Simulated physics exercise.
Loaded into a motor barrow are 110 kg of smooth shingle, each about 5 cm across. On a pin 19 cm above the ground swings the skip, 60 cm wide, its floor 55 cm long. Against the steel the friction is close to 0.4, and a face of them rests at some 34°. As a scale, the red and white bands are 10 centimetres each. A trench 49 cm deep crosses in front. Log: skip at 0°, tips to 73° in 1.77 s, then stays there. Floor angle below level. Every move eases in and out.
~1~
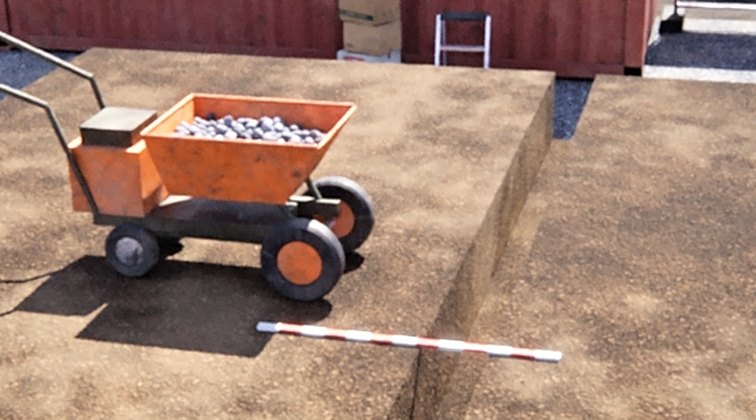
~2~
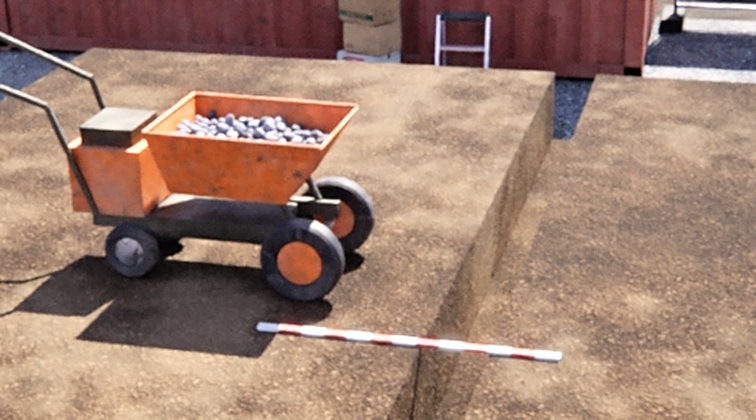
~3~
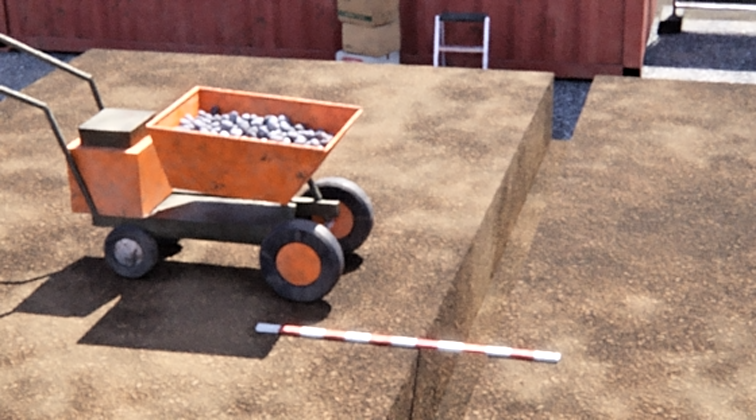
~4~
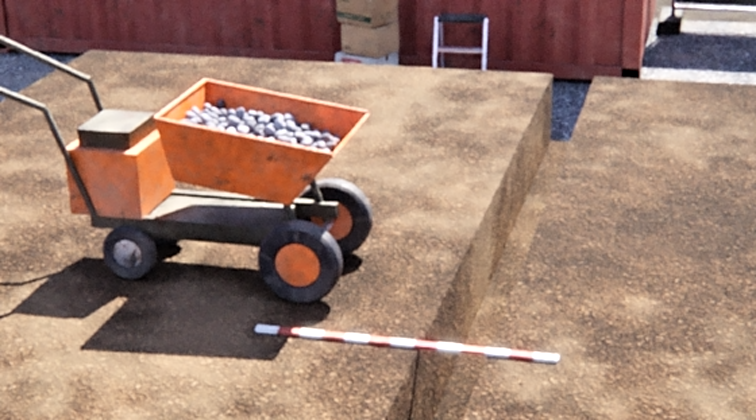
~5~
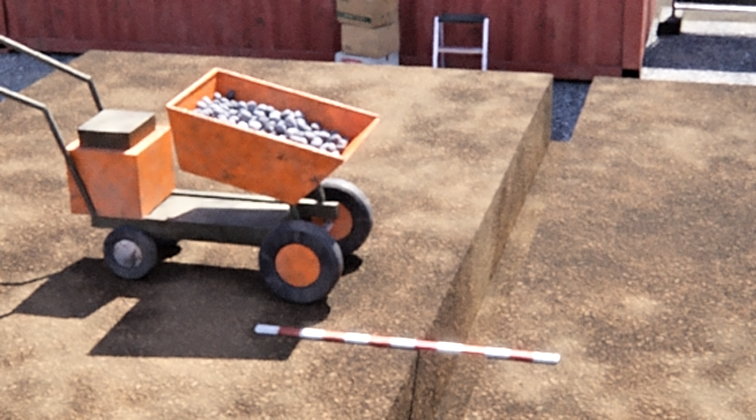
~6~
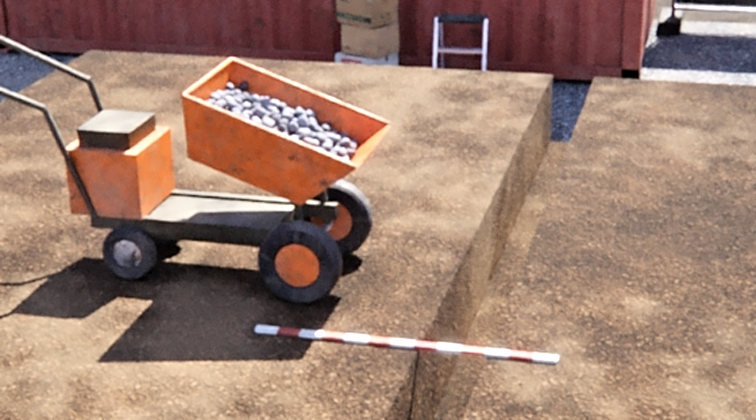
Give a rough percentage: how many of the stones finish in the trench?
93 %.
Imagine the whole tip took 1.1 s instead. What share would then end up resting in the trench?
My guess is near 85 percent.
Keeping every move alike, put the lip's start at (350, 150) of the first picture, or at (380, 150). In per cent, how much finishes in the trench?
That gives roughly 60 per cent and roughly 30 per cent.
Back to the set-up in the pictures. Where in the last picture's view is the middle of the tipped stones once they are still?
(483, 367).
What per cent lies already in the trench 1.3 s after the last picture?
About 55 per cent by then.
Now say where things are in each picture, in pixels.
In the first picture, the skip is at 0°, its lip at (318, 148); the top of the load is at (242, 127).
The second picture shows lip at (320, 148), floor tilted 1°, highest stones at (243, 126).
In the third picture, the skip is at 4°, its lip at (325, 151); the top of the load is at (241, 123).
In the fourth picture, the skip is at 8°, its lip at (333, 155); the top of the load is at (219, 117).
The fifth picture shows lip at (344, 160), floor tilted 13°, highest stones at (221, 105).
The sixth picture shows lip at (356, 168), floor tilted 19°, highest stones at (229, 96).
Then, 0.7 s after the last picture the floor is at 62°, 99 % in the skip; the foremost stones are at (443, 217).
Then, 1.3 s after the last picture the floor is at 73°, 40 % in the skip, 1 % short of the trench, 53 % in the trench, 6 % past the trench; the foremost stones are at (587, 294).
Then, 1.6 s after the last picture the floor is at 73°, 17 % in the skip, 1 % short of the trench, 75 % in the trench, 7 % past the trench; the foremost stones are at (661, 305).
Then, 3.6 s after the last picture the floor is at 73°, 0 % in the skip, 93 % in the trench, 7 % past the trench; the foremost stones are at (697, 307).
